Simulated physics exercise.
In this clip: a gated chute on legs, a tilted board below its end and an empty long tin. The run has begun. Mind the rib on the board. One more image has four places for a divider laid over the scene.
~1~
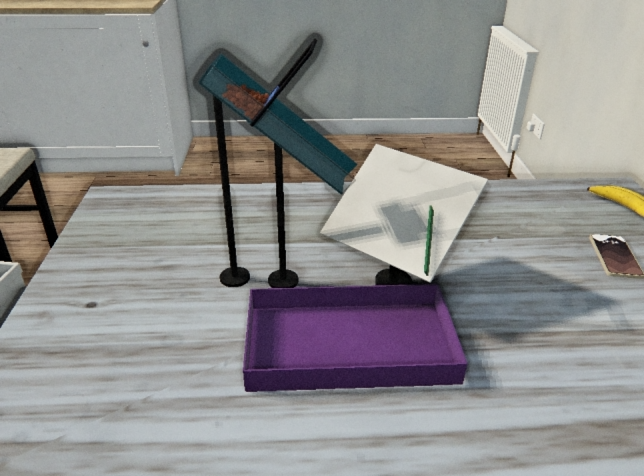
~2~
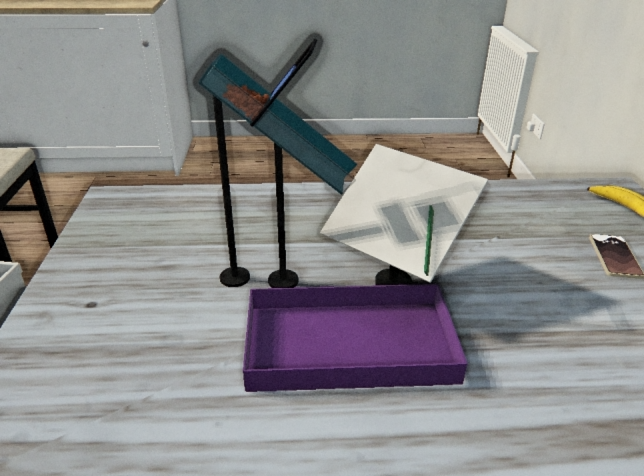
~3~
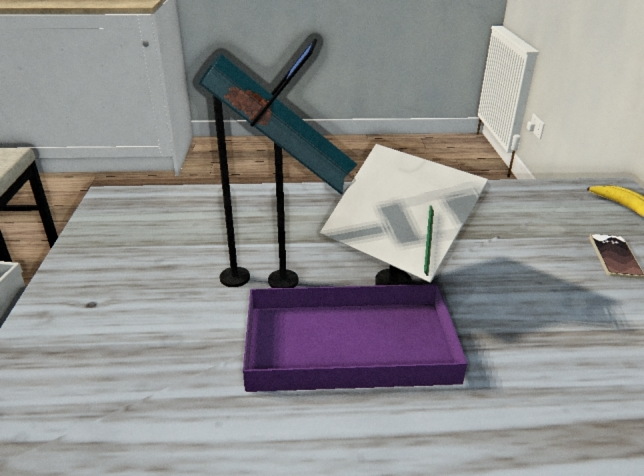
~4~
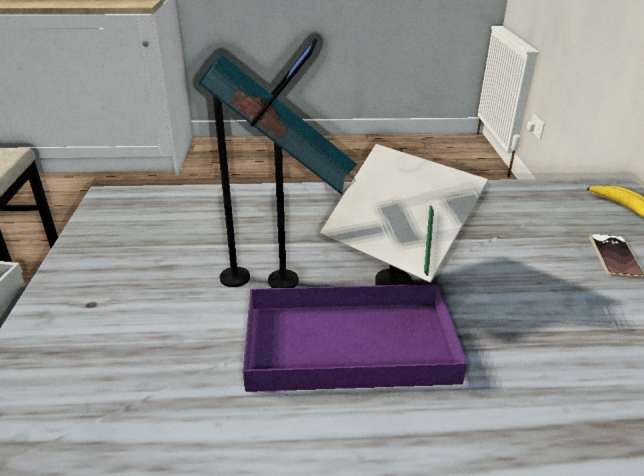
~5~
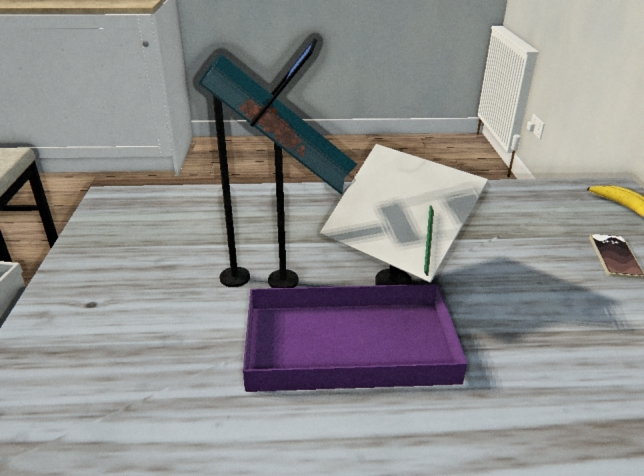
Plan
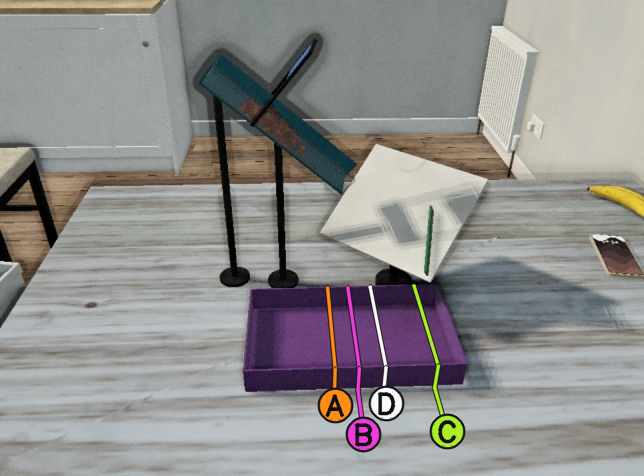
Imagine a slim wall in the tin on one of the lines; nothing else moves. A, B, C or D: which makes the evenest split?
Use line D.
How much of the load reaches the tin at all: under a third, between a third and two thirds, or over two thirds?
Over two thirds.
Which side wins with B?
Right.
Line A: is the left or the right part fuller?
Right.
On the marked copy, line A crosses the front rim at (335, 368); line B crosses the front rim at (359, 367); line C crosses the front rim at (438, 364); line D crosses the front rim at (385, 366).
With A, of what is caught, none on the left of the divider, all on the right.
With B, of what is caught, a small part on the left of the divider, most on the right.
With C, of what is caught, all on the left of the divider, none on the right.
With D, of what is caught, about a third on the left of the divider, about two thirds on the right.
